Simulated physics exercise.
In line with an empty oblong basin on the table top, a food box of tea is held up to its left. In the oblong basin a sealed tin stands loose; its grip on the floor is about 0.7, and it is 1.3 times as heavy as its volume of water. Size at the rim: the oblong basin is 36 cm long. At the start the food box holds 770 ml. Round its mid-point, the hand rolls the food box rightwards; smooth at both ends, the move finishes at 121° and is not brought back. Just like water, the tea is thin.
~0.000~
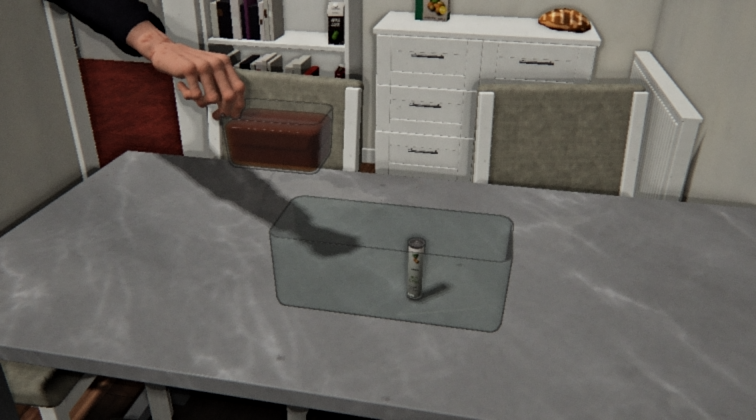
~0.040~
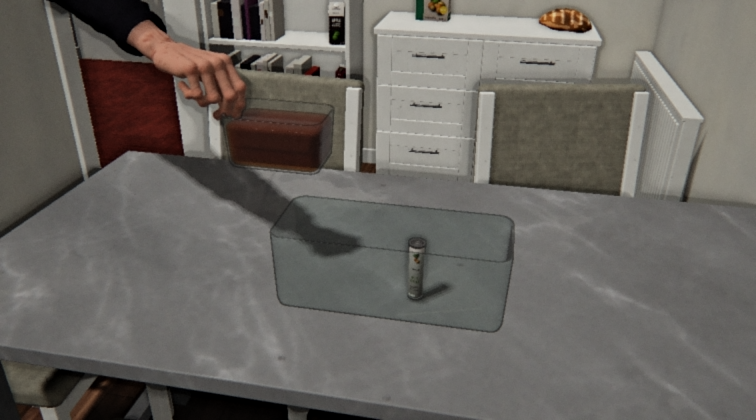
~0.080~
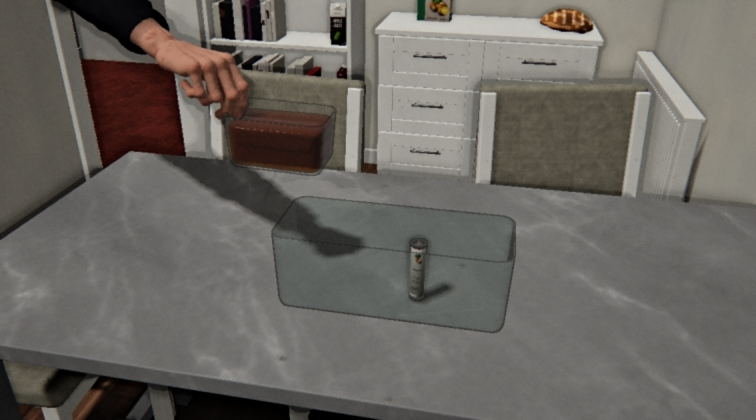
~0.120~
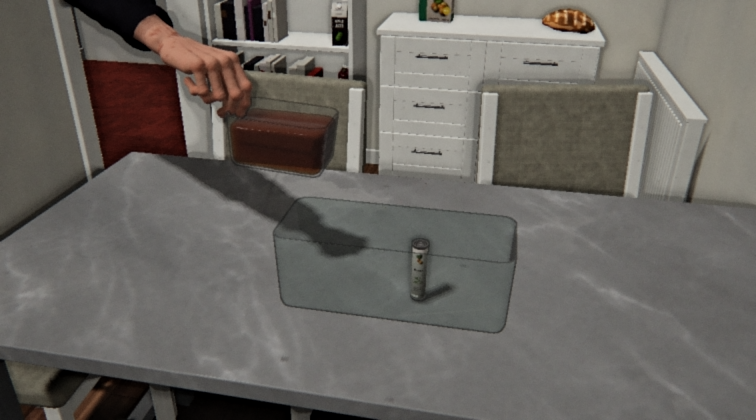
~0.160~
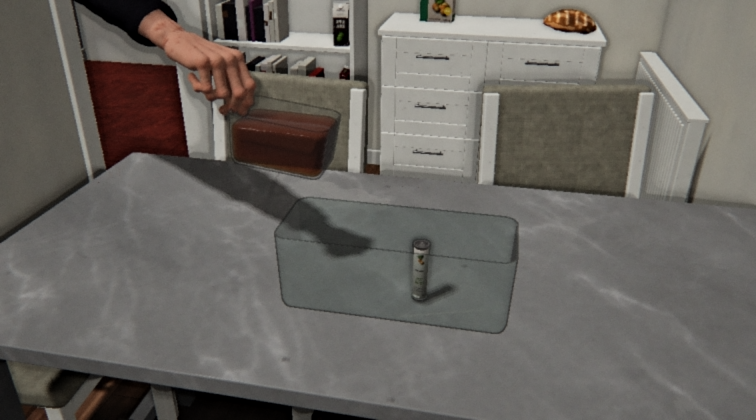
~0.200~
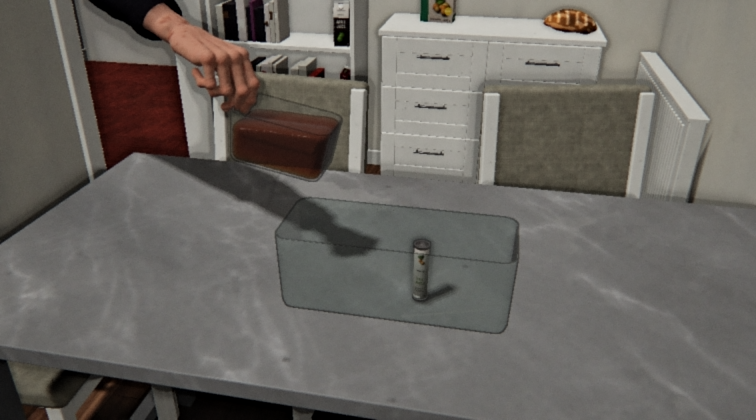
To begin with, a hand holds a clear food box of reddish-brown tea level, up to the left of an empty, see-through oblong basin on a grey table, with a small tin in view. The hand then slowly rolls the box rightwards, ending at a slight tilt while all else stays still.
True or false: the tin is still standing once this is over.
True.
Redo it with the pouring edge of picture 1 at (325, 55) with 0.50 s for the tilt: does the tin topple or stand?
It tumbles.
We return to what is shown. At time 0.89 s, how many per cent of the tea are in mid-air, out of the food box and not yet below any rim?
In-air share: About 5 %.
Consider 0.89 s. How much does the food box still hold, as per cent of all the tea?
Around 3 in a hundred is still there.
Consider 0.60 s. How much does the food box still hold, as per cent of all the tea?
42 %.
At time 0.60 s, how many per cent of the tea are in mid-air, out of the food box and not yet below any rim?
Around 38 in a hundred.
Then, 0.60 s in, the tilt is 76° and 41 per cent is still to pour; the tin stands where it began.
Then, 0.89 s in, the tilt is 116° and 3 per cent is still to pour; the tin stands where it began.
Then, 1.20 s in, the tilt is 121° and 0 per cent is still to pour; the tin stands where it began.
Then, 1.53 s in, the tilt is 121° and 0 per cent is still to pour; the tin stands where it began.
Finally, the tin stands where it began.
